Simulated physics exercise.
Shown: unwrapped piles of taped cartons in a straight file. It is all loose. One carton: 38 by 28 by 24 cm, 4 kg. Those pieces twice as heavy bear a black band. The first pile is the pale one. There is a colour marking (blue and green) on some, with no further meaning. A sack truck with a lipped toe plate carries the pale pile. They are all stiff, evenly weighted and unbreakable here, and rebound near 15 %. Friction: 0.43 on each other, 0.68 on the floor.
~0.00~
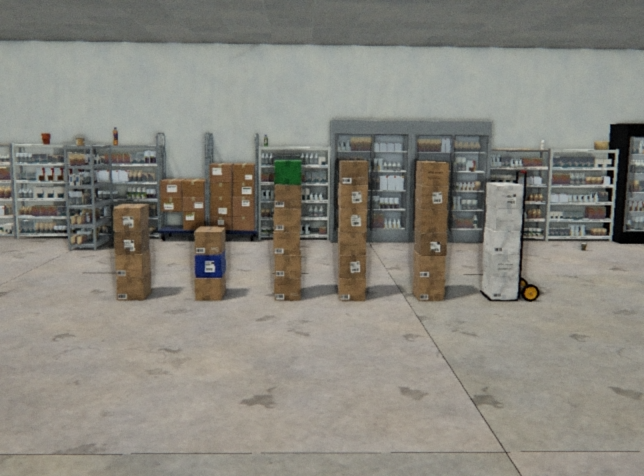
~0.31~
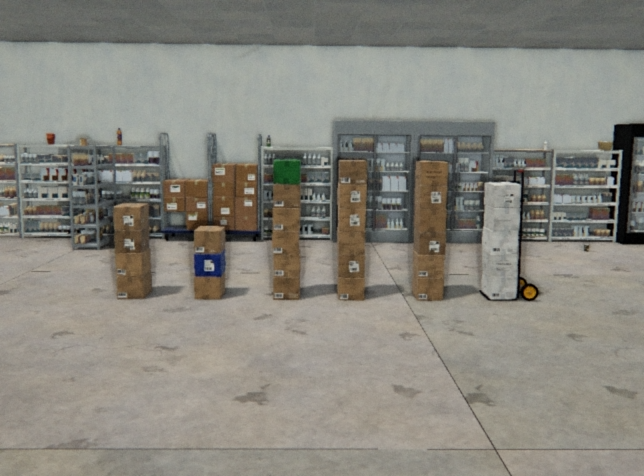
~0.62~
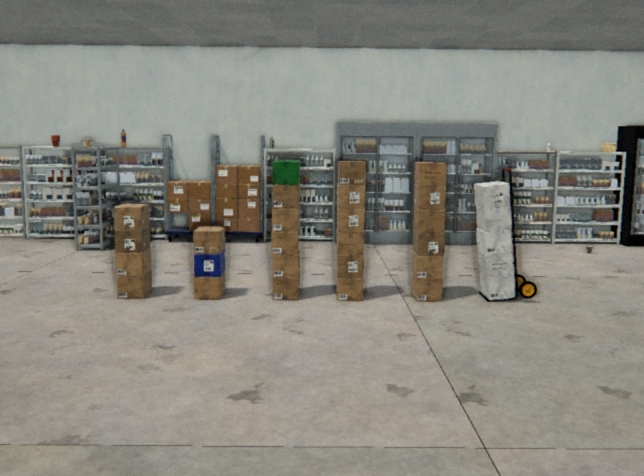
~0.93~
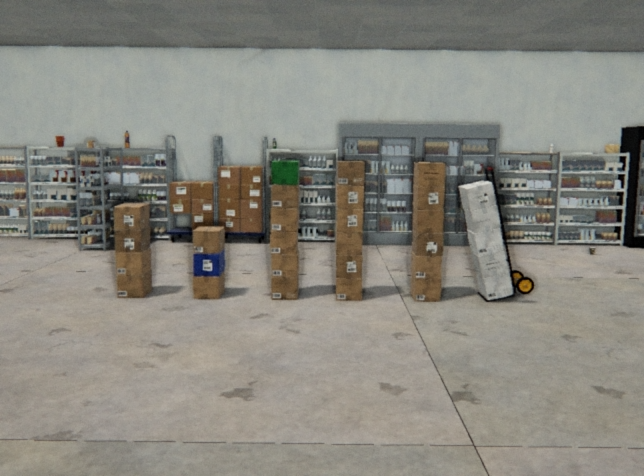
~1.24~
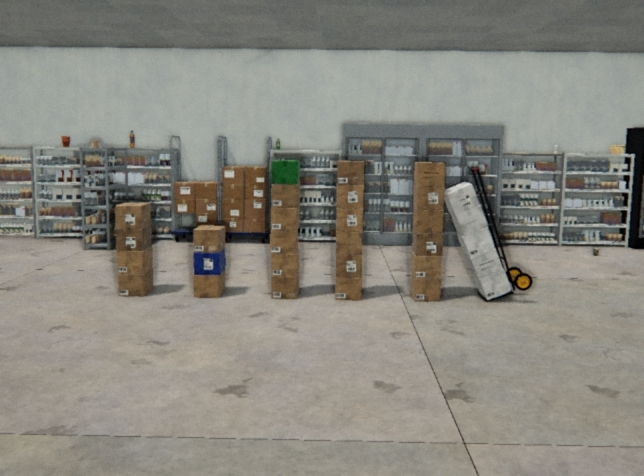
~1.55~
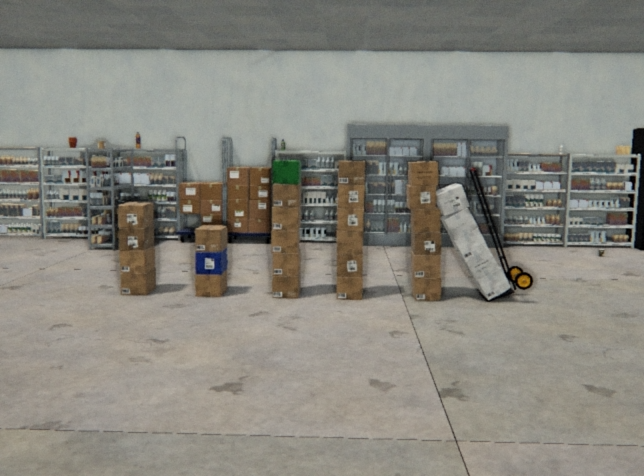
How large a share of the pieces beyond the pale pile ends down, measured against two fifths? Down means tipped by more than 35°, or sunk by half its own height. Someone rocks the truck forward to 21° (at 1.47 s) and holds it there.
The share is above two fifths.
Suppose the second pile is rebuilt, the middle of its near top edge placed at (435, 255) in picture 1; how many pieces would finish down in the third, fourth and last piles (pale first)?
You'd get third 0, fourth 0 and last 0.
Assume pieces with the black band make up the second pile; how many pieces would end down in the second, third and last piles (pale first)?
Second 0, third 0, last 0.
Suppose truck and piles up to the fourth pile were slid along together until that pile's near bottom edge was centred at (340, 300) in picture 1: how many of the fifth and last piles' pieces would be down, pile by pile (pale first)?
Pile by pile, fifth 2 and last 0.
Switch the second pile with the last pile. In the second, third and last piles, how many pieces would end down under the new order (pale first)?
Down tally in the new order: Second = 4, third = 6, last = 6.
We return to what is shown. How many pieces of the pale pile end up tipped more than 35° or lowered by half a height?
The number you get is 5.
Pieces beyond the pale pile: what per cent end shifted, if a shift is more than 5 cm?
95 % shifted.
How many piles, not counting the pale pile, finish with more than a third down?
5 of them.
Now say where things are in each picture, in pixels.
In the first picture (pixels give the middle of a visible side; the camera moves round a little), truck frame (524, 198) 0° forward; blue carton (208, 267); green carton (288, 173); none of the others has stirred.
Truck frame (522, 197) 1° forward; green carton (287, 173), in the second picture.
Truck frame (512, 196) 6° forward, top of the pale pile leaning 6°; green carton (286, 173); none of the others has stirred, in the third picture.
Truck frame (497, 194) 13° forward, top of the pale pile leaning 13°; green carton (285, 173); none of the others has stirred, in the fourth picture.
Truck frame (485, 194) 19° forward, top of the pale pile leaning 23°; green carton (285, 173); none of the others has stirred, in the fifth picture.
Truck frame (483, 194) 21° forward, top of the pale pile leaning 22°; green carton (286, 173); blue carton (208, 264); movement in 4 of them, in the sixth picture.
After 2.38 s, 5 of the pale pile down; none of the 25 other cartons down, 9 disturbed.
After 3.06 s, 5 of the pale pile down; 10 of the 25 other cartons down; green carton 18° from how it stood.
After 3.94 s, 5 of the pale pile down; 22 of the 25 other cartons down; green carton on its side; blue carton 55° from how it stood, 18 cm lower.
In the end (5.6 s), 5 of the pale pile down; 24 of the 25 other cartons down; green carton on its side; blue carton 60° from how it stood, 18 cm lower. That is 96 per cent. From the last view, middles, blue carton near (168, 276).
